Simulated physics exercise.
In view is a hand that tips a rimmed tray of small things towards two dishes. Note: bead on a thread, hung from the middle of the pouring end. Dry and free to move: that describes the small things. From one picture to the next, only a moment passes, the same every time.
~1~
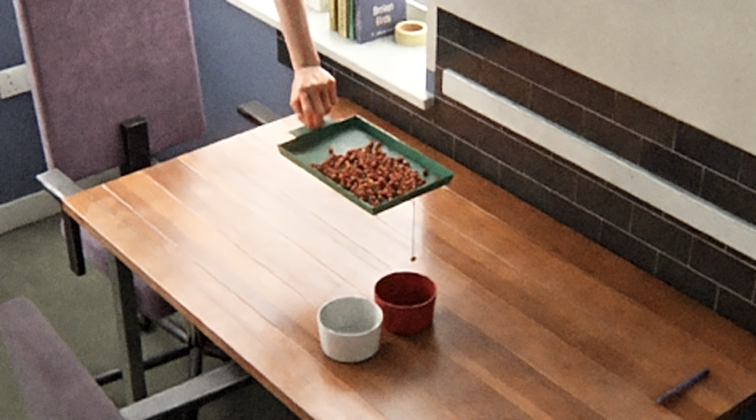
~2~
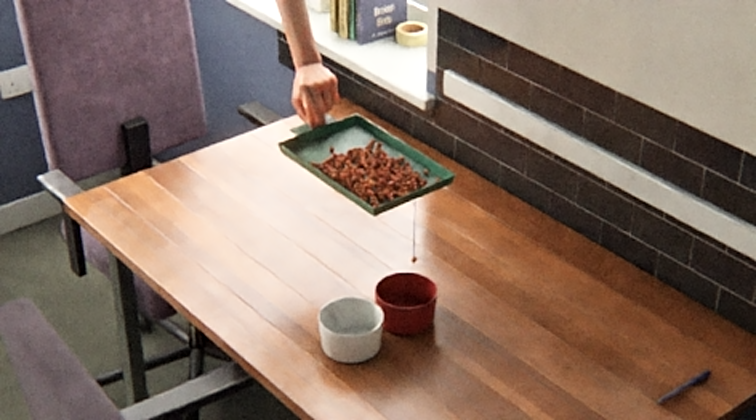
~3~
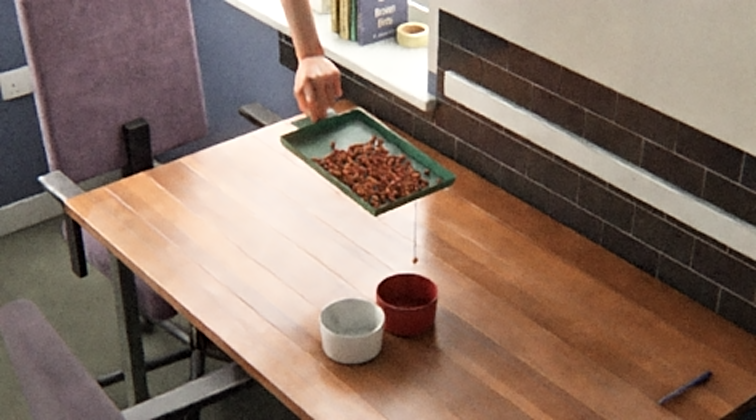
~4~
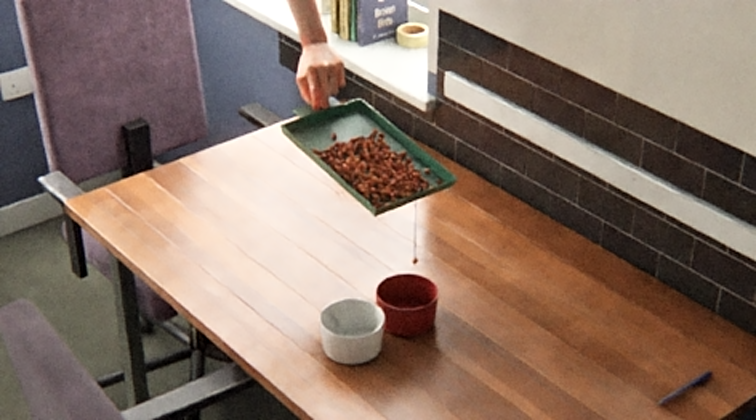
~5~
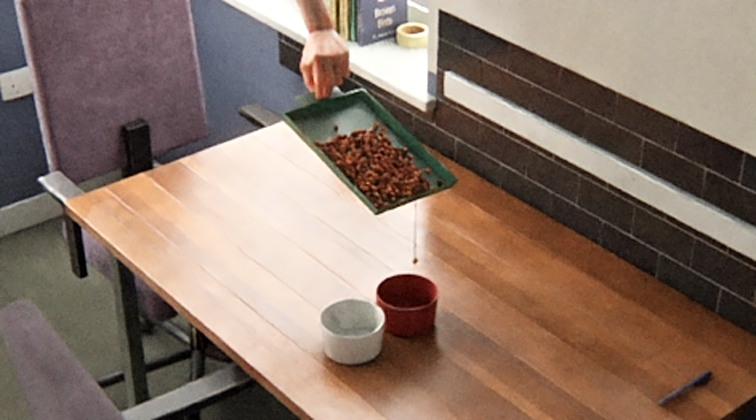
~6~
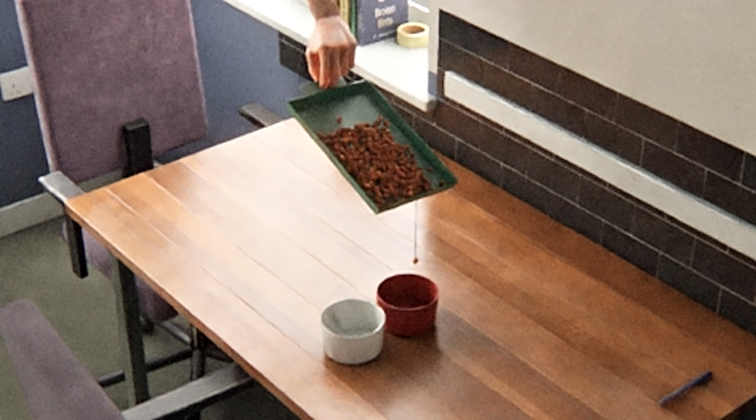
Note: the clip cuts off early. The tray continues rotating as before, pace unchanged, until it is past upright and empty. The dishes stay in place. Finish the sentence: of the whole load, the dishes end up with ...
... less than half.
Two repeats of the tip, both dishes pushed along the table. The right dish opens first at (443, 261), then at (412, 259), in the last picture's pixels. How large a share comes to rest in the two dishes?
The first try gives 50 per cent, the second 0 per cent.
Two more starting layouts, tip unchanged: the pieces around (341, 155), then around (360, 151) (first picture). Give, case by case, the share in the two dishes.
You'd see roughly 20 per cent first and roughly 10 per cent second.
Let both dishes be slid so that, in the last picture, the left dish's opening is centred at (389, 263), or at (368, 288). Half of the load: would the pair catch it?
Try 1: A lesser share; try 2: A lesser share.
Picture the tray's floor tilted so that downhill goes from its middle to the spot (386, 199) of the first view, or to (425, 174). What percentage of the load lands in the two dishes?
Around 70 per cent first, around 0 per cent next.
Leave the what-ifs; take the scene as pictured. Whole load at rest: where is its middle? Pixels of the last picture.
Resting centre, last frame: Roughly (451, 305).
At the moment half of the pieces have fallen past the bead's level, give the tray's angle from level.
Roughly 115 degrees of tilt.
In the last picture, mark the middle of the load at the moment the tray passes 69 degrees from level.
At about (413, 165).
Soon, tray tipped steeply; nearly all on the tray; a stray few in the right dish; a stray few outside both; a stray few in the air.
A while on, tray tipped past a quarter turn; about half on the tray; a stray few in the right dish; a stray few outside both; about half in the air.
Towards the end, tray tipped past a quarter turn; about a quarter in the right dish; most outside both.
Finally, tray tipped past a quarter turn; none in the left dish; about a quarter in the right dish; most outside both.
